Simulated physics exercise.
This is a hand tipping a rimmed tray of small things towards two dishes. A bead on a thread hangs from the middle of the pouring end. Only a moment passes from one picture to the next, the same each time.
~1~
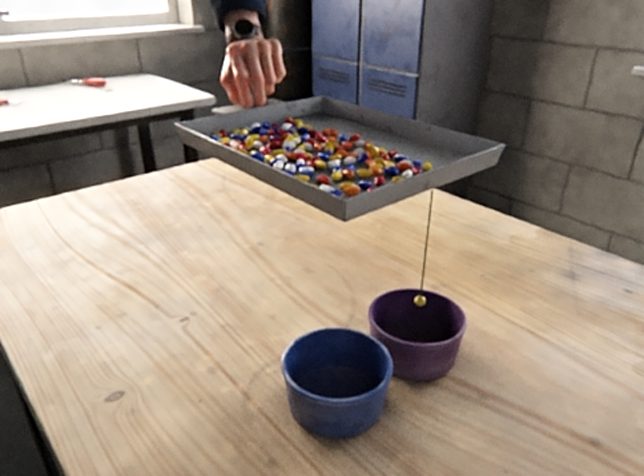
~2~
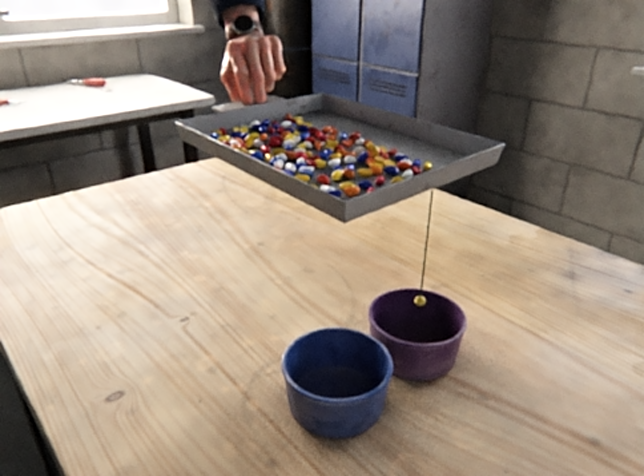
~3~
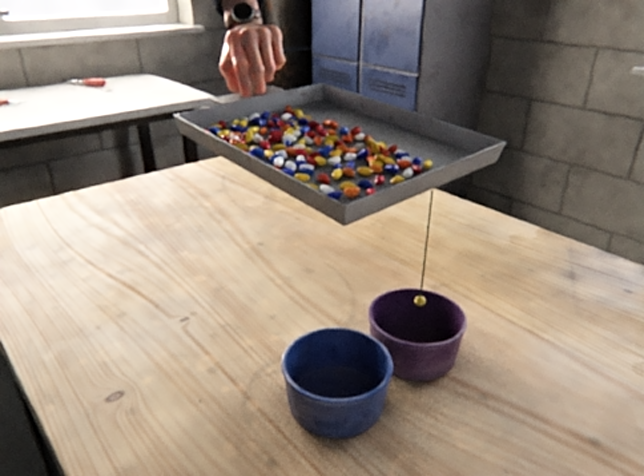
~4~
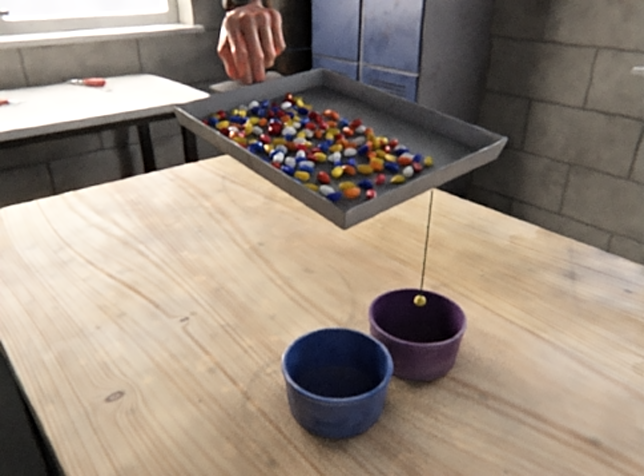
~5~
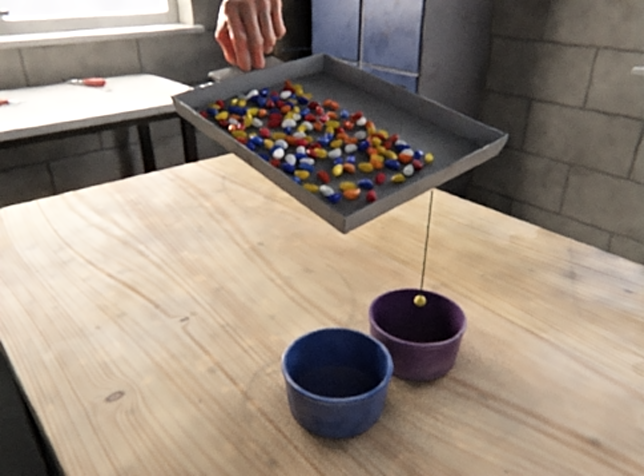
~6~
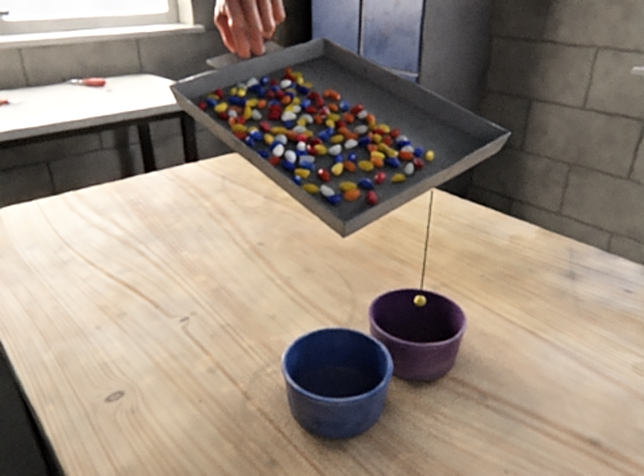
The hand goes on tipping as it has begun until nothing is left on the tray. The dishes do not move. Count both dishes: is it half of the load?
Caught overall: The larger part.
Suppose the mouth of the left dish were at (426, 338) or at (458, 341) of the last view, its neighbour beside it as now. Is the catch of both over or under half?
First under half, then not half.
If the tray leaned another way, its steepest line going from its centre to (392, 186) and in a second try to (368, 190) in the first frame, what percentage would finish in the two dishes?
The first gives 30 %, the second 60 %.
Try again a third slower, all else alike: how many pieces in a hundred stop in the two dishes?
Close to 90 per cent.
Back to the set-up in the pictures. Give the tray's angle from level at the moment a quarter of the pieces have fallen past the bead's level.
Roughly 115°.
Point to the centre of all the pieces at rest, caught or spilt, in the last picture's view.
Around (345, 395).
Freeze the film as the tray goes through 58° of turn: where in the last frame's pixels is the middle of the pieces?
At about (333, 160).
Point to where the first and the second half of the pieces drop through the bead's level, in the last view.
The first part at (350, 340); the rest at (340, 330).
Just after the last frame, tray tipped steeply; every one on the tray.
A moment on, tray tipped right over; almost all on the tray; just a few in the left dish; just a few in the air.
Further on, tray tipped past a quarter turn; roughly two thirds in the left dish; just a few in the right dish; roughly a quarter outside both.
When it is over, tray tipped past a quarter turn; roughly two thirds in the left dish; just a few in the right dish; roughly a quarter outside both.
